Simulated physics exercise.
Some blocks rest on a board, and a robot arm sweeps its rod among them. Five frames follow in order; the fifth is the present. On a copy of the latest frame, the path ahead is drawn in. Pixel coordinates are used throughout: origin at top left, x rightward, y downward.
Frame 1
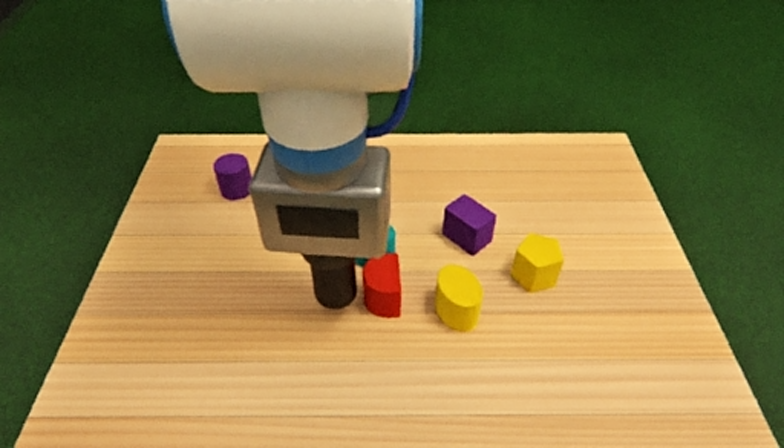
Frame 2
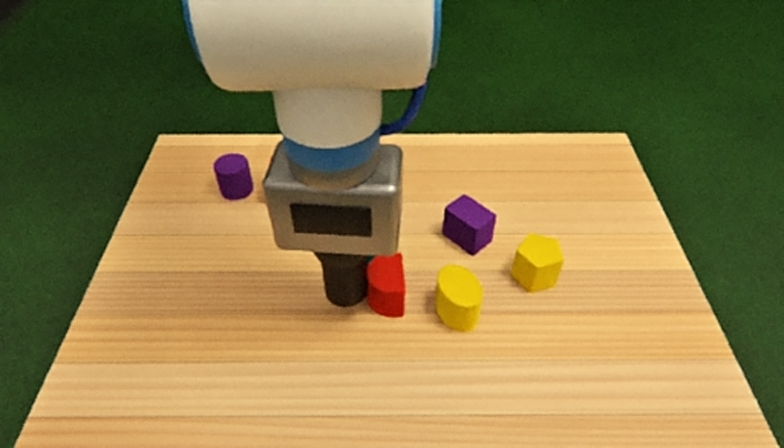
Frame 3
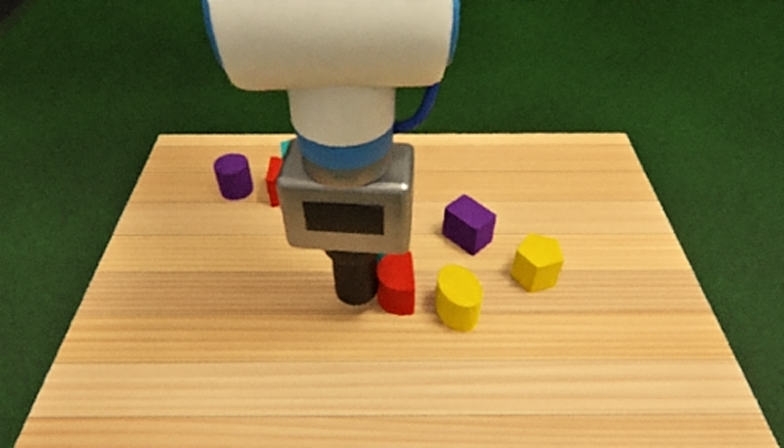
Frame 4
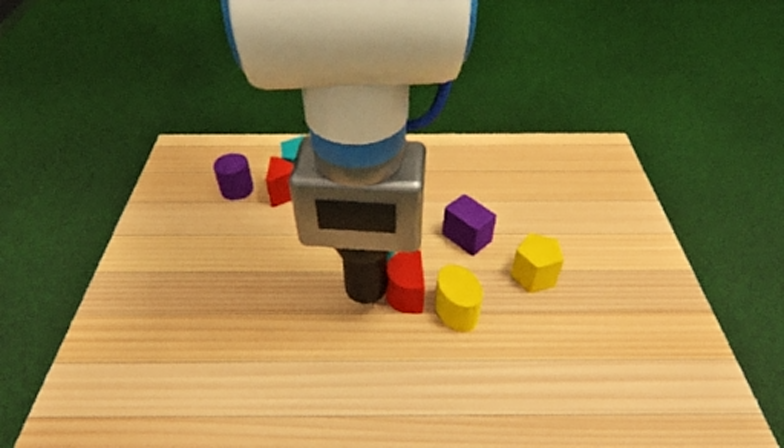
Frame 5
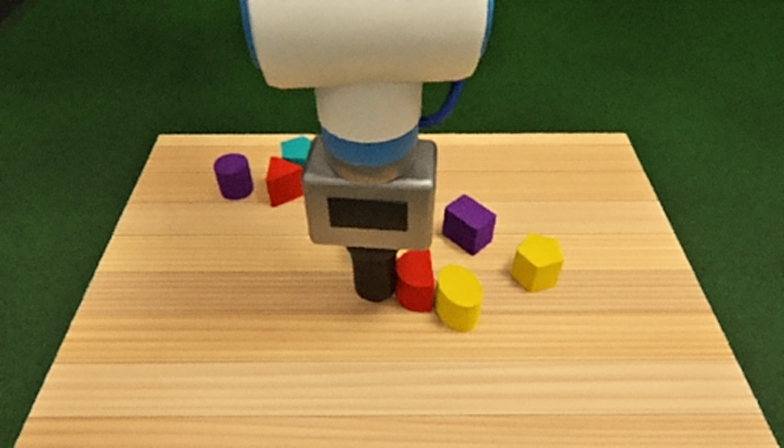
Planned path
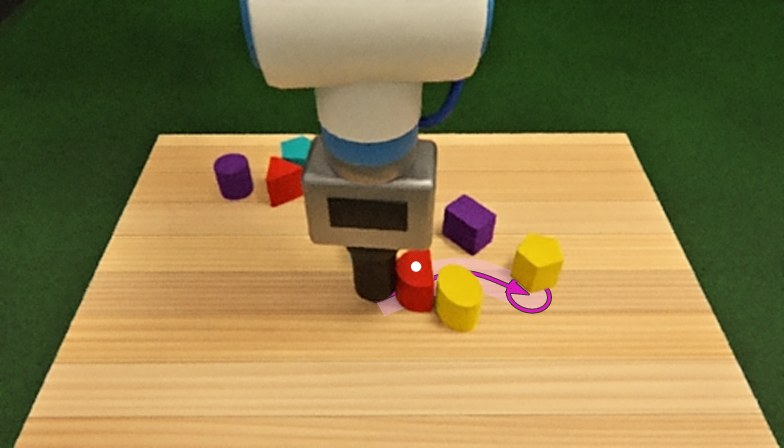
On a wooden board scattered with red, yellow, purple and teal blocks, a robot arm moved its dark rod slowly to the right, pushing a red half-round block a short way toward the yellow oval one.
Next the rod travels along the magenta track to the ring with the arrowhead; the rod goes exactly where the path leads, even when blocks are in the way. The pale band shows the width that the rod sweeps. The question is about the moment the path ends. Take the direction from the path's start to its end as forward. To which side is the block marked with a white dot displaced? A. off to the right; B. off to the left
That would be A.
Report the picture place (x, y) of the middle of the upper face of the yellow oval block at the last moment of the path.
It will likely be found at (515, 303).
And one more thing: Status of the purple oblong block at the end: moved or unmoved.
By the time the path is finished, it has hardly shifted at all.
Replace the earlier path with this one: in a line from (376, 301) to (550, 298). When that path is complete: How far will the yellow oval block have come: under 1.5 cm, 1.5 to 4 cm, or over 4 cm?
Once the path ends, it will sit over 4 cm from where it is now.
The line goes from (376, 301) by way of (425, 281) and (477, 274) to (529, 294); the dot is on the red half-round block.
The first path, step by step. One third of the way, rod (427, 266); red half-round block (470, 258), turned 40° clockwise; yellow oval block (491, 291), turned 35° clockwise.
Two thirds of the way, rod (480, 259); red half-round block (523, 264), turned 85° clockwise; yellow oval block (507, 296), turned 85° clockwise; yellow five-sided block (559, 249).
At the end, rod (533, 279); red half-round block (577, 292), turned 110° clockwise; yellow oval block (515, 303), turned 115° clockwise; purple oblong block unmoved; yellow five-sided block (564, 248), turned 15° anticlockwise.
